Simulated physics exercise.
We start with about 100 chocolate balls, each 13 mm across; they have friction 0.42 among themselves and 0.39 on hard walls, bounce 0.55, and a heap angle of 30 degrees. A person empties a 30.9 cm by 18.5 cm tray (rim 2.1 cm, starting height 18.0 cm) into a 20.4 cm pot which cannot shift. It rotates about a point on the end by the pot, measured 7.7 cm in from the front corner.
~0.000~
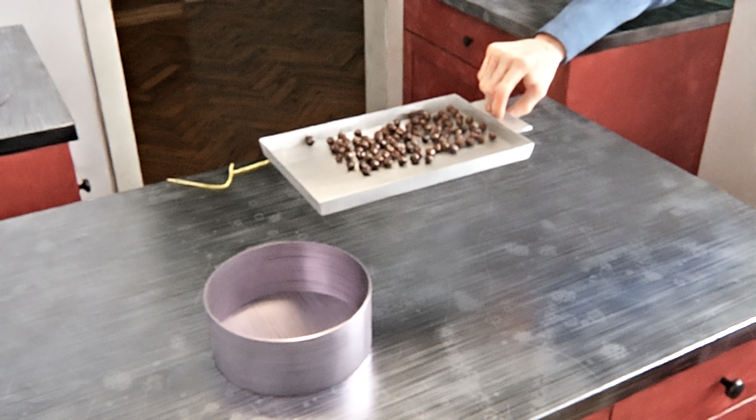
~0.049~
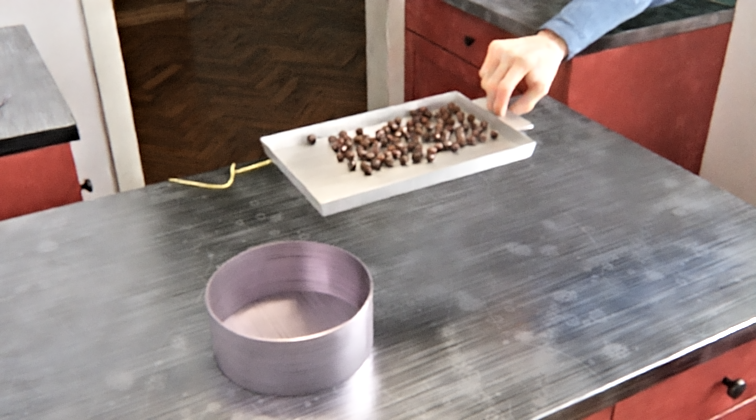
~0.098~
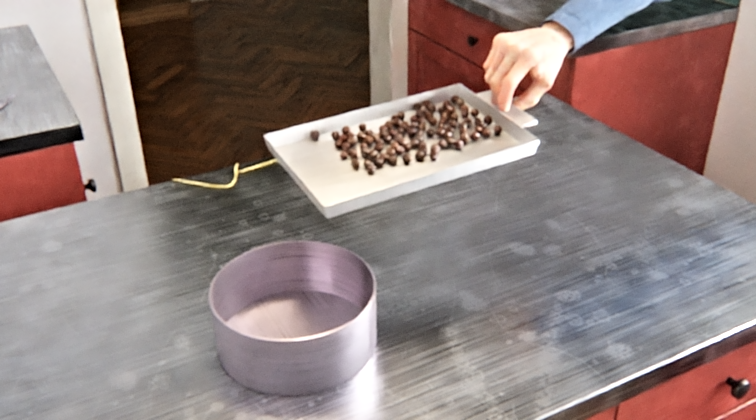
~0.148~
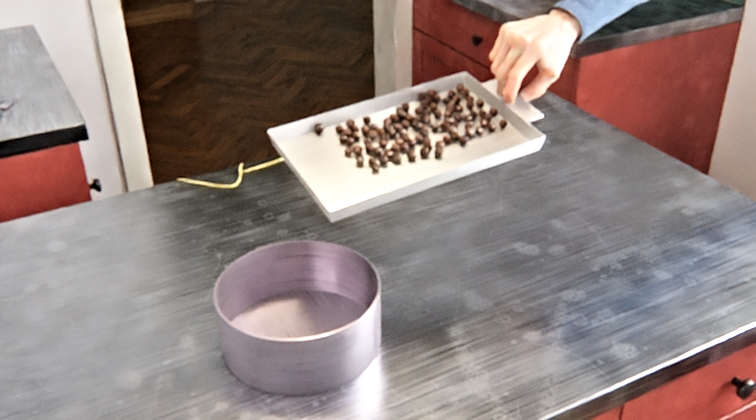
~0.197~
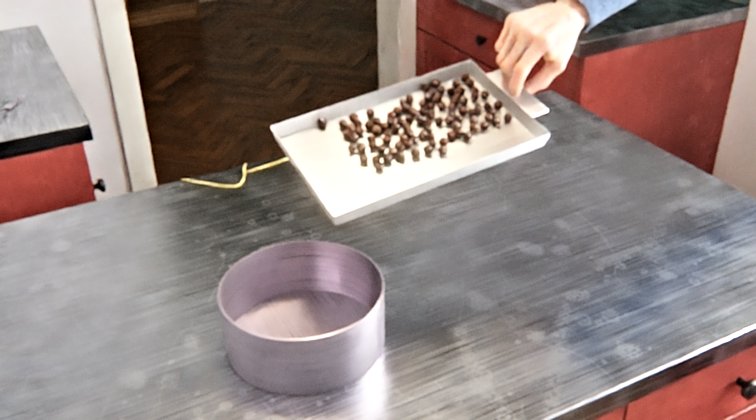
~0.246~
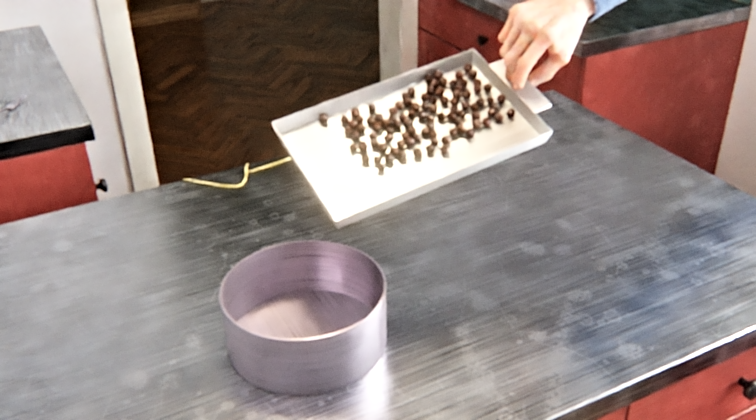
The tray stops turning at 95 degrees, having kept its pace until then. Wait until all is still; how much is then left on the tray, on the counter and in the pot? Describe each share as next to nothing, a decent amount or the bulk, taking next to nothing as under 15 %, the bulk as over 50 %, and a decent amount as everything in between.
Left on the tray - next to nothing; counter - a decent amount; pot - the bulk.
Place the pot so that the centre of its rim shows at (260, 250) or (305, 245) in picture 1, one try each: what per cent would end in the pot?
Estimates: 25 % and 70 %, in that order.
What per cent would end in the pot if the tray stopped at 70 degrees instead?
I'd say close to 30 percent.
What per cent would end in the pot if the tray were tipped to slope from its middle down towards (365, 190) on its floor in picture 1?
Roughly 100 percent of them.
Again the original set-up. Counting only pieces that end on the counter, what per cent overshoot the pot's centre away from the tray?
Around 0 in a hundred.
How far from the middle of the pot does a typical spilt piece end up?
Close to 16 cm, give or take.
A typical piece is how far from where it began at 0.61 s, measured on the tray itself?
Displacement on the tray: About 12 cm.
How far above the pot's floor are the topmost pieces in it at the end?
Top level: Approx. 1.5 cm.
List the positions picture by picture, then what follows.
In the first picture, tray tilt 0 degrees, front corners at (321, 200) and (530, 143); middle of the pieces at (407, 138); pot at (288, 286).
In the second picture, tray tilt 1 degrees, front corners at (323, 200) and (531, 142); middle of the pieces at (408, 136).
In the third picture, tray tilt 4 degrees, front corners at (326, 203) and (535, 139), lowest corner left front; middle of the pieces at (412, 132).
In the fourth picture, tray tilt 9 degrees, front corners at (331, 208) and (541, 136), lowest corner left front; middle of the pieces at (416, 126).
In the fifth picture, tray tilt 14 degrees, front corners at (335, 213) and (545, 133), lowest corner left front; middle of the pieces at (420, 120).
In the sixth picture, tray tilt 19 degrees, front corners at (337, 217) and (548, 130), lowest corner left front; middle of the pieces at (422, 115); pot at (303, 286). Its pace works out near 100 degrees a second.
After 0.61 s, tilt 56 degrees; the tray holds 100 %, the pot 0 %.
After 0.85 s, tilt 81 degrees; the tray holds 85 %, the pot 5 %.
After 1.20 s, tilt 95 degrees; the tray holds 10 %, the pot 60 %.
At rest (2.2 s), tray 0 %, counter 30 %, pot 70 %.
